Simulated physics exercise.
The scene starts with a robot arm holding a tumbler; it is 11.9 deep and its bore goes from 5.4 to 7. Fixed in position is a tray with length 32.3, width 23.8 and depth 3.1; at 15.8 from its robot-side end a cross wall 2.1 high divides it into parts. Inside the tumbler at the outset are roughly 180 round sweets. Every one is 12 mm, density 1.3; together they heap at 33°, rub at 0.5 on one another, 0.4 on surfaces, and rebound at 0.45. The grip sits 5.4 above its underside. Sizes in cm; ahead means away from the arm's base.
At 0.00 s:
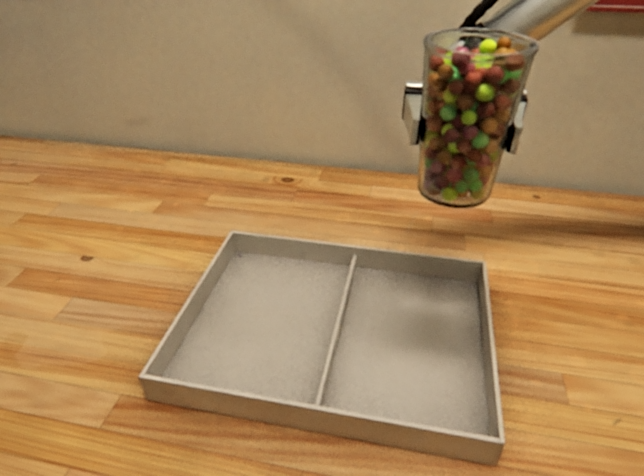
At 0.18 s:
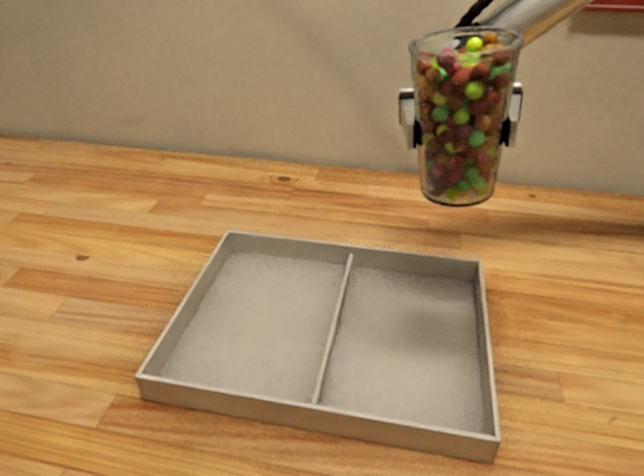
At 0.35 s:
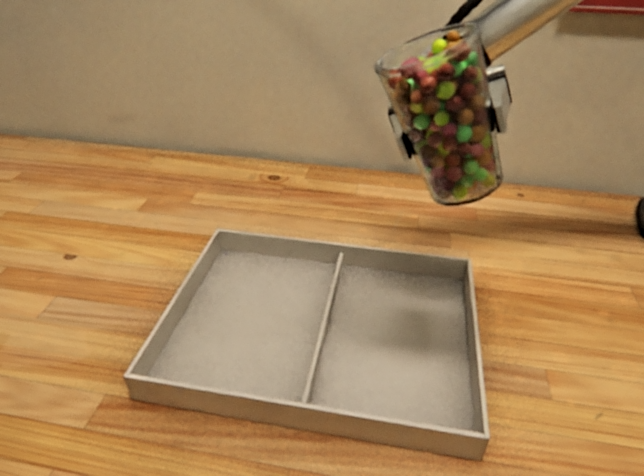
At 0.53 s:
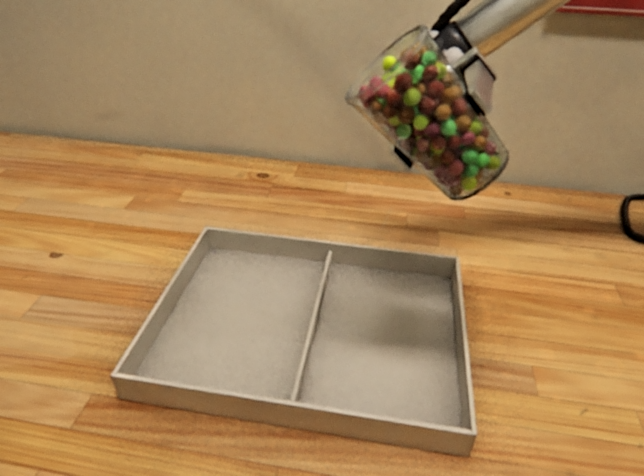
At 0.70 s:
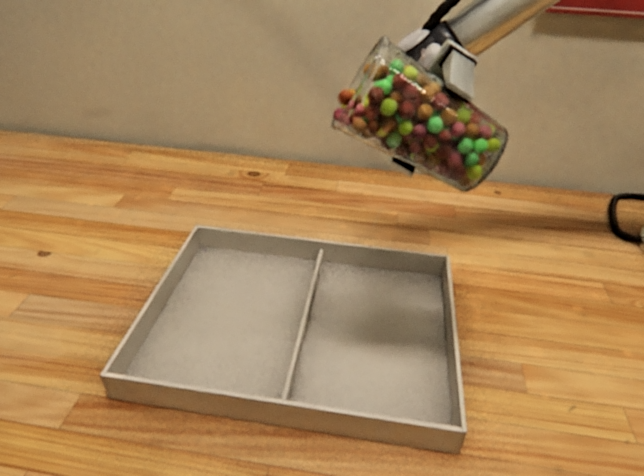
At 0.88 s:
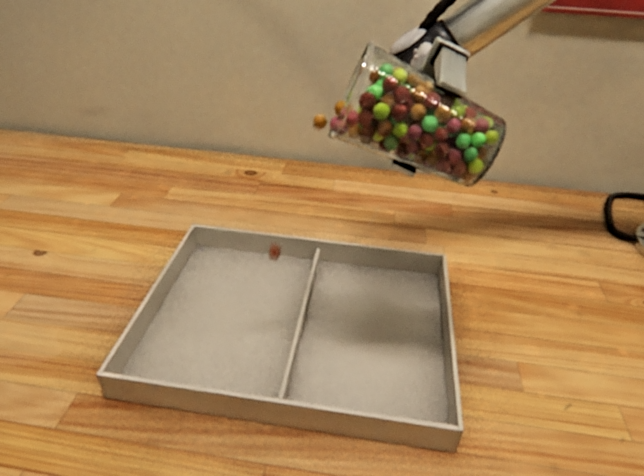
The footage shows a robot arm holding a clear tumbler of colourful round sweets above a divided tray on a wooden surface, tilting it steeply to the left until a couple of sweets leave the rim.
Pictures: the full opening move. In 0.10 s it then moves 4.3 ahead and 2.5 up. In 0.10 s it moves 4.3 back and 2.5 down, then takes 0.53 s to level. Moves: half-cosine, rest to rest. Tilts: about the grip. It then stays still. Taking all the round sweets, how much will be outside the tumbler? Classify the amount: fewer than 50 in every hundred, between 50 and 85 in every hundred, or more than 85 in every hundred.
Between 50 and 85 in every hundred.
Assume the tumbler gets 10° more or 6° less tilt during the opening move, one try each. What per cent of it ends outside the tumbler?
I'd expect close to 90 and then 60 per cent.
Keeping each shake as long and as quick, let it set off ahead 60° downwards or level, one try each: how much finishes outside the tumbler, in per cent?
Near 10 and 45 percent respectively.
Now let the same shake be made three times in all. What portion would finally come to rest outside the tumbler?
In that case, some 85 per cent.
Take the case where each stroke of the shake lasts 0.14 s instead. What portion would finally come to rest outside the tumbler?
Around 40 percent.
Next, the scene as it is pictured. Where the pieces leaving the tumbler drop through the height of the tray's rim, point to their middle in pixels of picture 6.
Close to pixel (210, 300).
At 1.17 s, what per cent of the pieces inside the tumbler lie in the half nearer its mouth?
Some 75 percent is in that half.
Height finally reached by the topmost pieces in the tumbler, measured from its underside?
Around 6.0 centimetres above the underside.
After 1.17 s, tilted 65° forward, highest piece 27 above the table; 53 in the tumbler, 2 in the far-side part, 130 in flight or on a rim.
After 1.46 s, tilted 12° forward, highest piece 29 above the table; 120 in the far-side part, 49 in the tumbler, 12 on the table or floor, 2 in the robot-side part, 2 in flight or on a rim.
After 1.81 s, level, highest piece 26 above the table; 120 in the far-side part, 49 in the tumbler, 14 on the table or floor, 2 in the robot-side part.
After 2.86 s, level, highest piece 26 above the table; 120 in the far-side part, 49 in the tumbler, 14 on the table or floor, 2 in the robot-side part.
At rest, 120 in the far-side part, 49 in the tumbler, 14 on the table or floor, 2 in the robot-side part. That is 74 % outside the tumbler.
